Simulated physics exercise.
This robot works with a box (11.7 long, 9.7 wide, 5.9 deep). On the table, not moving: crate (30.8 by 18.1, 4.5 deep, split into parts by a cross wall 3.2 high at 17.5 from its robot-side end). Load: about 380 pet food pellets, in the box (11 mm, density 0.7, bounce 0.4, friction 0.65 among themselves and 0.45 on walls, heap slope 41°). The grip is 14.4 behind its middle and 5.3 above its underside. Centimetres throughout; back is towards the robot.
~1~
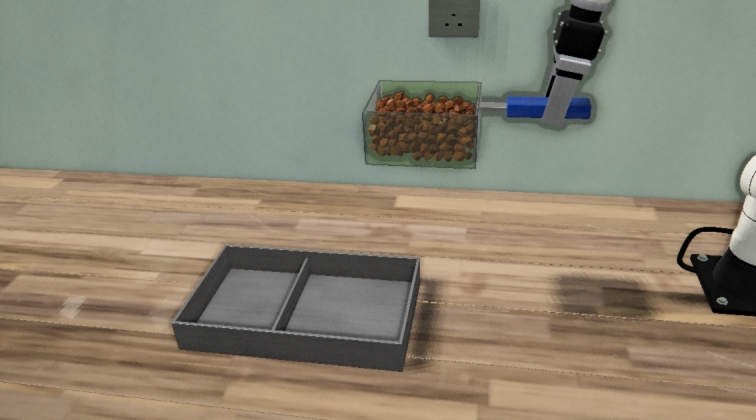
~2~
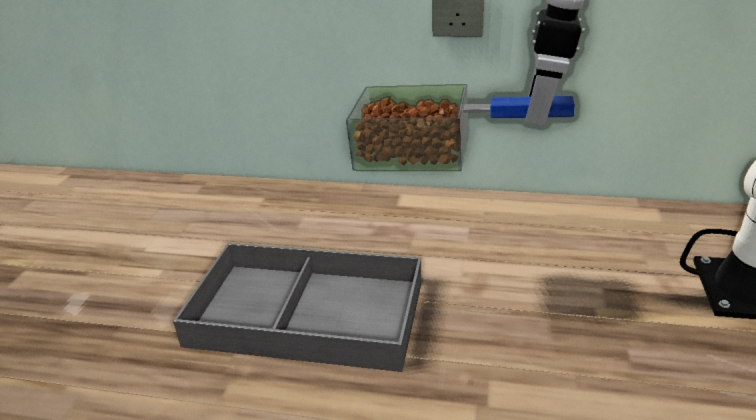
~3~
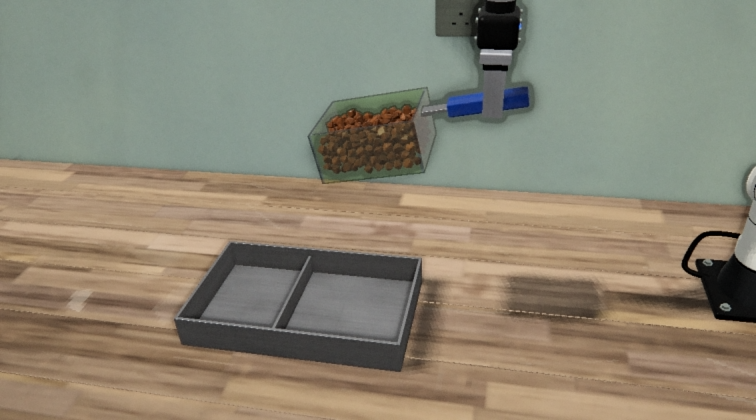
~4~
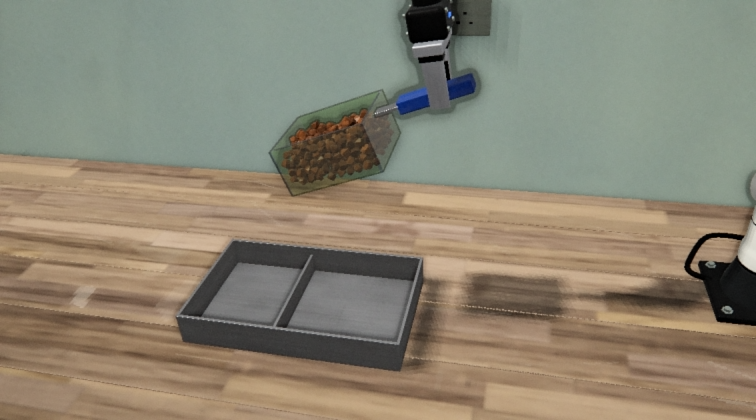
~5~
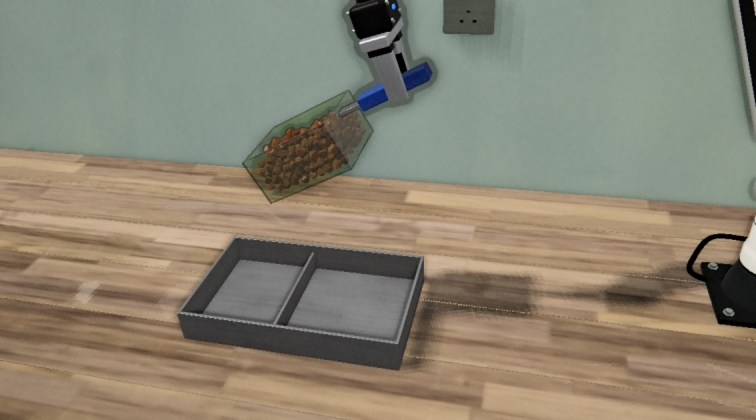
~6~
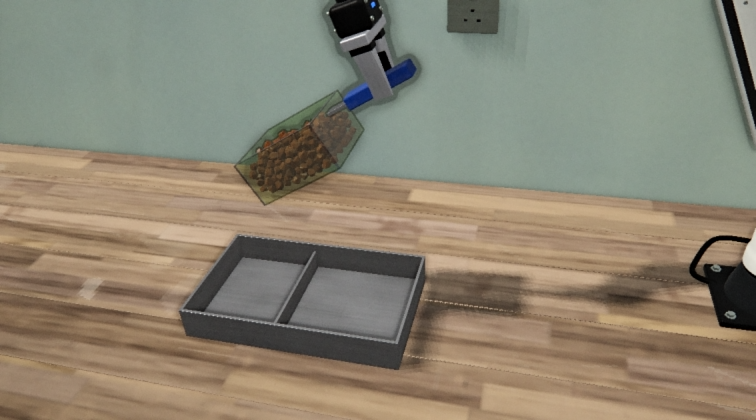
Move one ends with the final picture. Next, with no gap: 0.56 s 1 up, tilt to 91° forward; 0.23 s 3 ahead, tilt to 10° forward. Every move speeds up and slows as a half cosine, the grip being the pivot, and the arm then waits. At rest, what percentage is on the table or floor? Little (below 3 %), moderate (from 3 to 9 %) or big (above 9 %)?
Answer: Big; above 9 % of the pet food pellets finish on the table or floor.
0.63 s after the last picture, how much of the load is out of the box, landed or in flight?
Near 5 per cent so far.
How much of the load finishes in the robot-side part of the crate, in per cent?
Roughly 5 per cent.
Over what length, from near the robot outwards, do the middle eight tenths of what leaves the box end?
About 56 cm.
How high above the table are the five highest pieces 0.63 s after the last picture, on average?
About 28 cm.
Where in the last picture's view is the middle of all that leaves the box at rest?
Near (187, 285).
Then, 0.32 s after the last picture, tilted 67° forward, highest piece 28 above the table; 382 in the box, 1 in flight or on a rim.
Then, 0.63 s after the last picture, tilted 73° forward, highest piece 28 above the table; 357 in the box, 20 in the robot-side part, 6 in flight or on a rim.
Then, 0.99 s after the last picture, tilted 10° forward, highest piece 37 above the table; 300 in the box, 22 in the robot-side part, 3 in the far-side part, 2 on the table or floor, 56 in flight or on a rim.
Then, 2.04 s after the last picture, tilted 10° forward, highest piece 36 above the table; 300 in the box, 53 on the table or floor, 22 in the robot-side part, 8 in the far-side part.
Final count, 300 in the box, 53 on the table or floor, 22 in the robot-side part, 8 in the far-side part. That is 14 % on the table or floor.
